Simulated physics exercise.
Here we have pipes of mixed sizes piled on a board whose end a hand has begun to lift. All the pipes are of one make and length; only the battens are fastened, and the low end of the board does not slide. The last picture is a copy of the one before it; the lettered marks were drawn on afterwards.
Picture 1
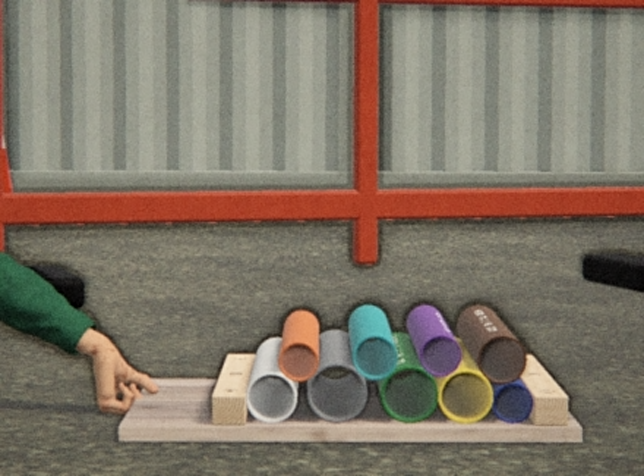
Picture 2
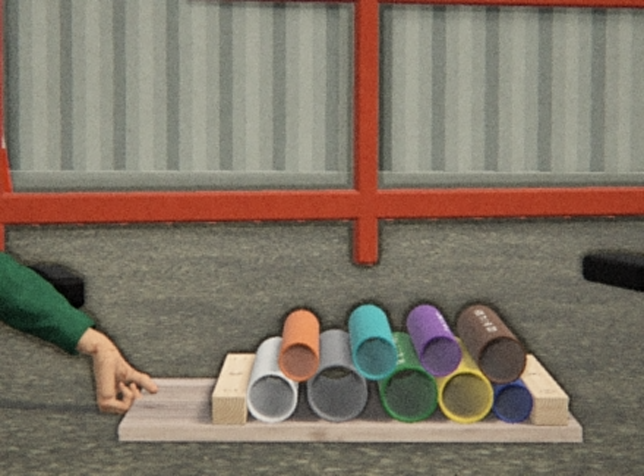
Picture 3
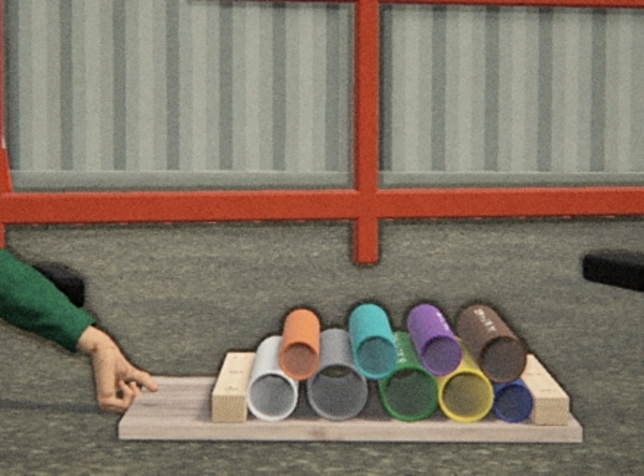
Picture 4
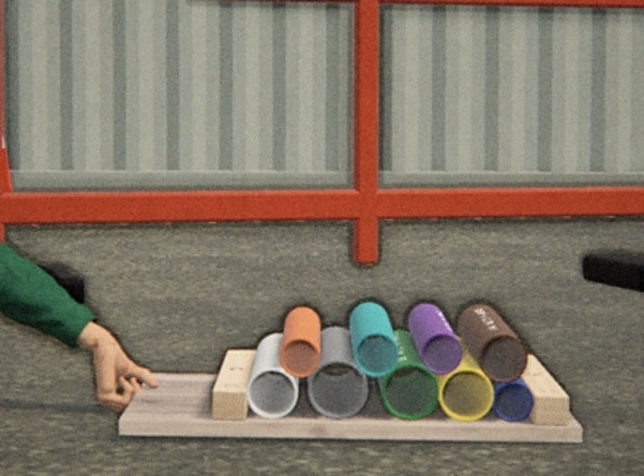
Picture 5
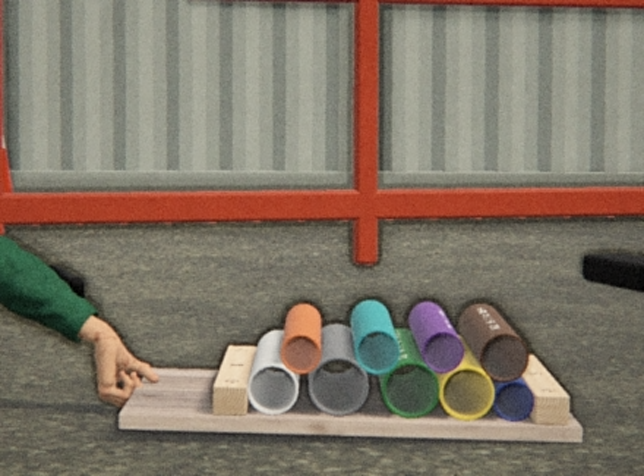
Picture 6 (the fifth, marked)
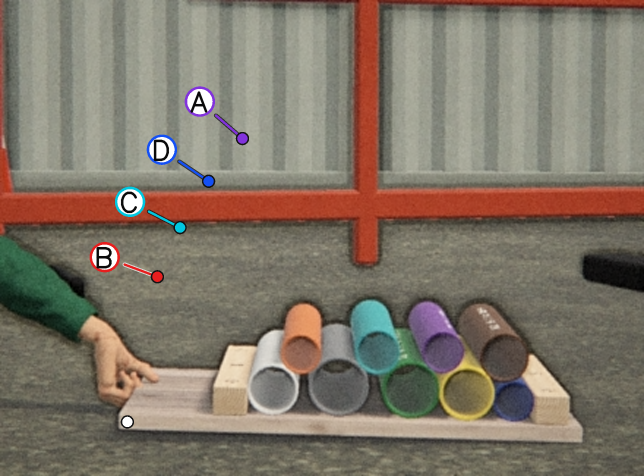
A hand in a green sleeve slowly raised the left end of a wooden board just slightly, while the colourful pipes stacked between two wooden blocks stayed in their pile and barely shifted.
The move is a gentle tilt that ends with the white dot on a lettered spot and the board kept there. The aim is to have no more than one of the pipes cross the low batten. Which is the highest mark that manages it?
C is the limit.
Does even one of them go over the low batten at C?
Yes, at C.
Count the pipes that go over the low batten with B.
With B, one.
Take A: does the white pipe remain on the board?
Yes.
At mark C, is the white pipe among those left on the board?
Yes, with C.
On the marked copy, A at (242, 139); B at (157, 277); C at (180, 227); D at (209, 182); the white dot at (127, 422).
Taking C. A third of the way, board at 16°.
Two thirds of the way, board at 27°.
When it is over, board at 27°, one over the low batten (brown).
As for the rest, A three over the low batten (turquoise, purple, brown); B one over the low batten (brown); D three over the low batten (turquoise, purple, brown).
